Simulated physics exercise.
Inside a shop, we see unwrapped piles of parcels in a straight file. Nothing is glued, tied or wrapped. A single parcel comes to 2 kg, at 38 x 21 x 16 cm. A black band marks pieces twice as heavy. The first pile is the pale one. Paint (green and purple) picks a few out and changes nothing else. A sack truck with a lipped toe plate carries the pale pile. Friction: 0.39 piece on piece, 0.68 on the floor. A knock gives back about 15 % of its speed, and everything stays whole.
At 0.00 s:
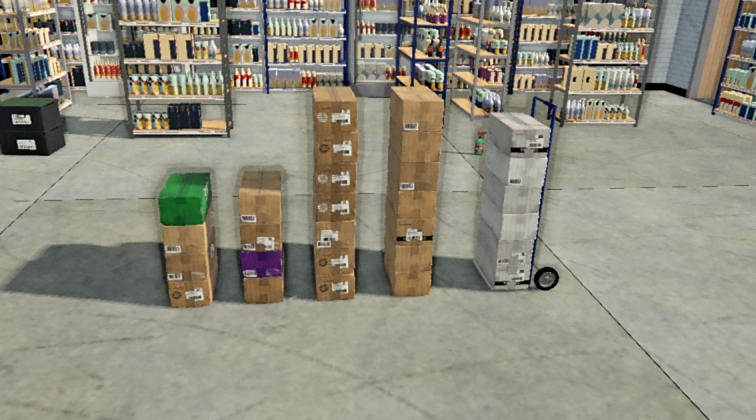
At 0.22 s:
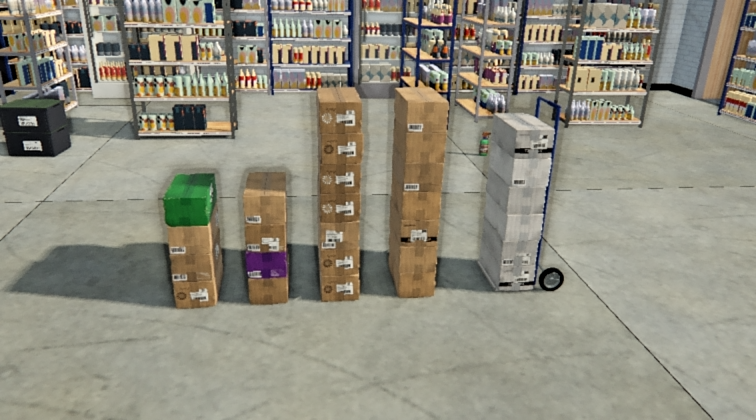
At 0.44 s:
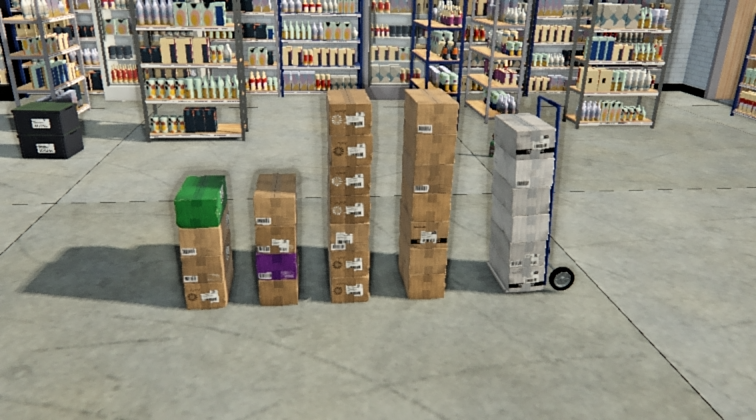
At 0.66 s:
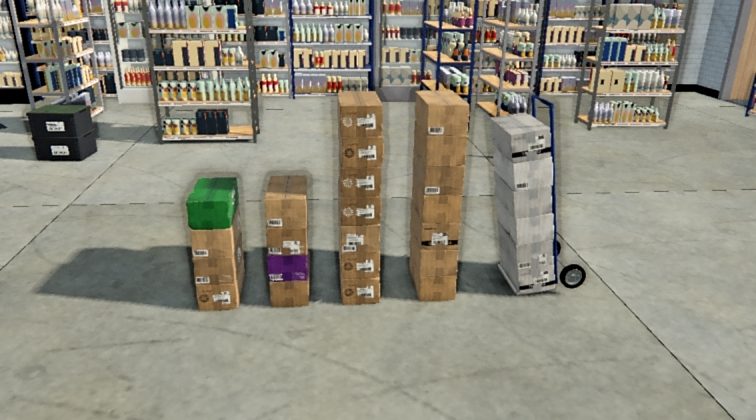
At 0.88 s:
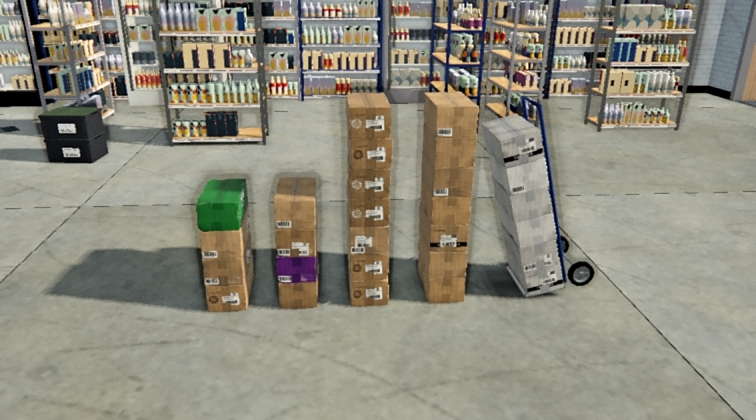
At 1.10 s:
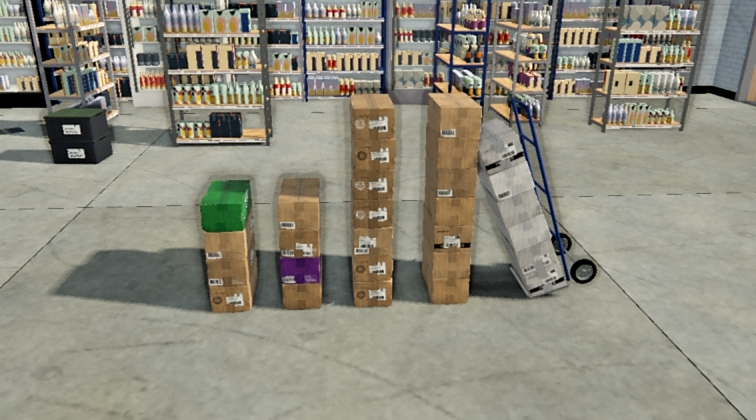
In a shop with stocked shelves, four brown parcel piles, one topped green and another with a purple band, stand beside a pale pile on a sack truck, which starts upright and then tilts steadily leftward with its load.
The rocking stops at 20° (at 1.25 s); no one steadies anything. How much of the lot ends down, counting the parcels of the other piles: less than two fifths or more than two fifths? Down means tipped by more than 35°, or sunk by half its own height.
The part is more than two fifths.
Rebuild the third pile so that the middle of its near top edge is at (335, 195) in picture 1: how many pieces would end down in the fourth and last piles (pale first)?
Then fourth 4, last 4.
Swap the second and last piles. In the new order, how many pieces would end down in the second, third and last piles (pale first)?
In that case second 0, third 0, last 0.
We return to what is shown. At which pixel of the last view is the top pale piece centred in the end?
Around (391, 208).
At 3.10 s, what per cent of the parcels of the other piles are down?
80 per cent by then.
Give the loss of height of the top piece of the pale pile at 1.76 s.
About 10 cm.
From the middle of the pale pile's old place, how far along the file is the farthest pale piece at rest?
About 90 cm.
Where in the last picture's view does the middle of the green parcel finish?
At about (60, 279).
After 1.76 s, 4 of the pale pile down; none of the 22 other parcels down, 8 disturbed.
After 2.32 s, 6 of the pale pile down; 1 of the 22 other parcels down.
After 2.72 s, 6 of the pale pile down; 12 of the 22 other parcels down; purple parcel leaning 23°; green parcel leaning 7°.
After 3.10 s, 6 of the pale pile down; 18 of the 22 other parcels down; green parcel leaning 64°, 40 cm lower; purple parcel leaning 33°.
At rest (4.0 s), 6 of the pale pile down; 20 of the 22 other parcels down; green parcel on its side; purple parcel leaning 37°. That is 91 per cent. As the last picture would show them, middles, green parcel near (60, 279), purple parcel near (259, 264).
